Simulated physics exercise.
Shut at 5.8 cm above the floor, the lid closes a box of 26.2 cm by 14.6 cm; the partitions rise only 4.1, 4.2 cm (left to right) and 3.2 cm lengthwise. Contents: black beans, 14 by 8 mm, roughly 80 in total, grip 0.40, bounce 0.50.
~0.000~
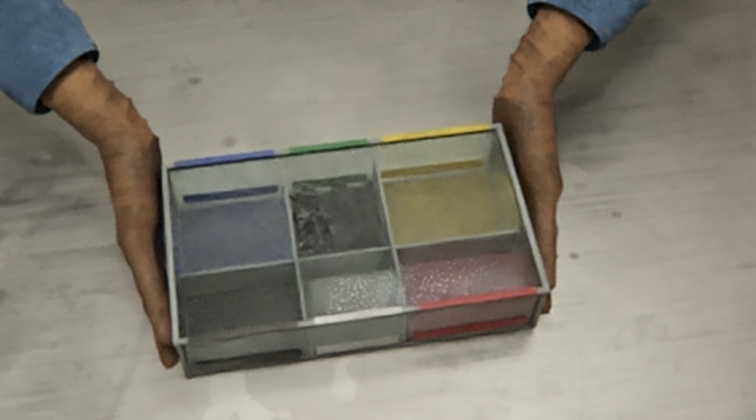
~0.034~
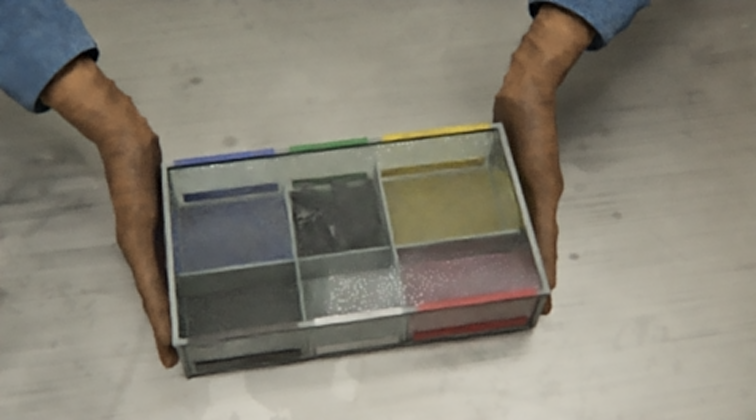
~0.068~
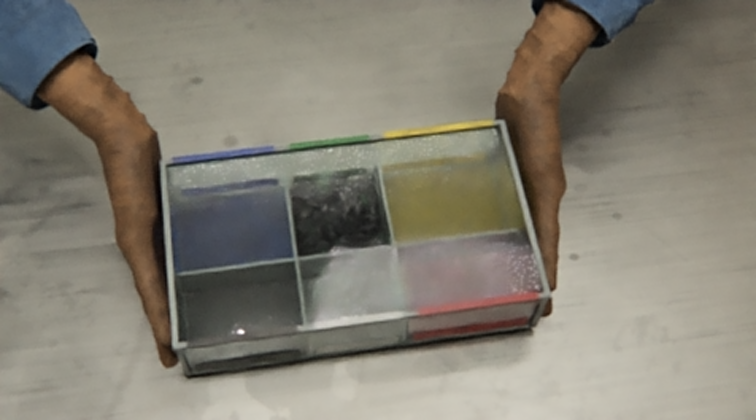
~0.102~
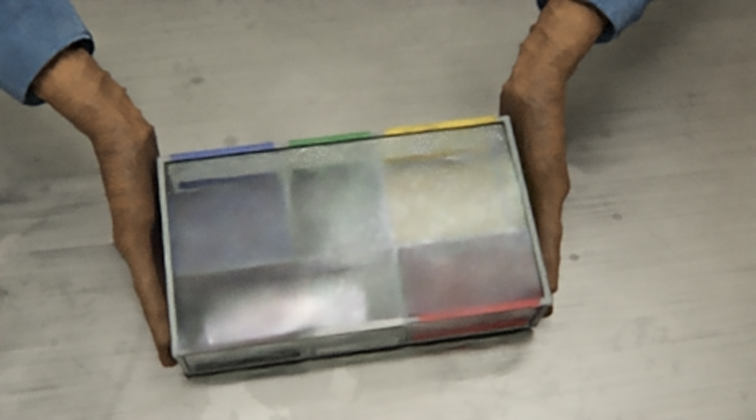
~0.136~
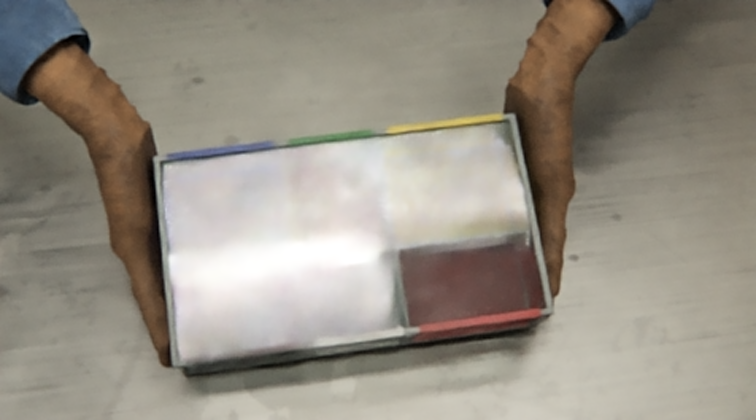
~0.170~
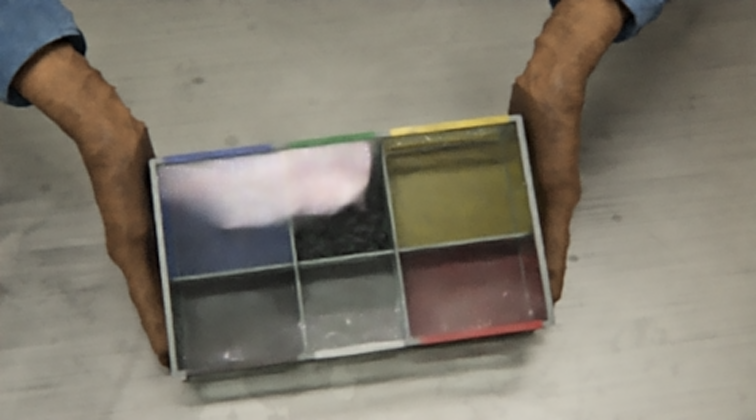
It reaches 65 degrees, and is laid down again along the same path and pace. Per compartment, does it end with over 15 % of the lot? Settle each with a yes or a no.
For red, no; for blue, no; for green, yes; for yellow, no; for white, yes; for black, no.
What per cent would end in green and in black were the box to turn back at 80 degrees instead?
Then green would get 50 per cent and black 10 per cent.
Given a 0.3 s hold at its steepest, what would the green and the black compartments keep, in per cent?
Final amounts would be green 75% and black 0%.
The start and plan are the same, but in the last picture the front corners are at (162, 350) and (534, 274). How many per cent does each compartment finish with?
Final shares: Red 0%, blue 0%, green 85%, yellow 0%, white 5%, black 10%.
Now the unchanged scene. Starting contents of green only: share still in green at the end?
I'd put it at roughly 70 per cent.
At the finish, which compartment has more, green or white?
I'd say the green side has more in it.
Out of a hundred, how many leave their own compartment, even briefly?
Estimate: Around 25 %.
Then, at 0.47 s, tilt 63 degrees; green 90 %, white 10 %.
Then, at 0.67 s, tilt 23 degrees; green 75 %, white 25 %.
After 0.99 s, tilt 0 degrees; green 75 %, white 25 %.
By 1.4 s all is still; red 0 %, blue 0 %, green 75 %, yellow 0 %, white 25 %, black 0 %.
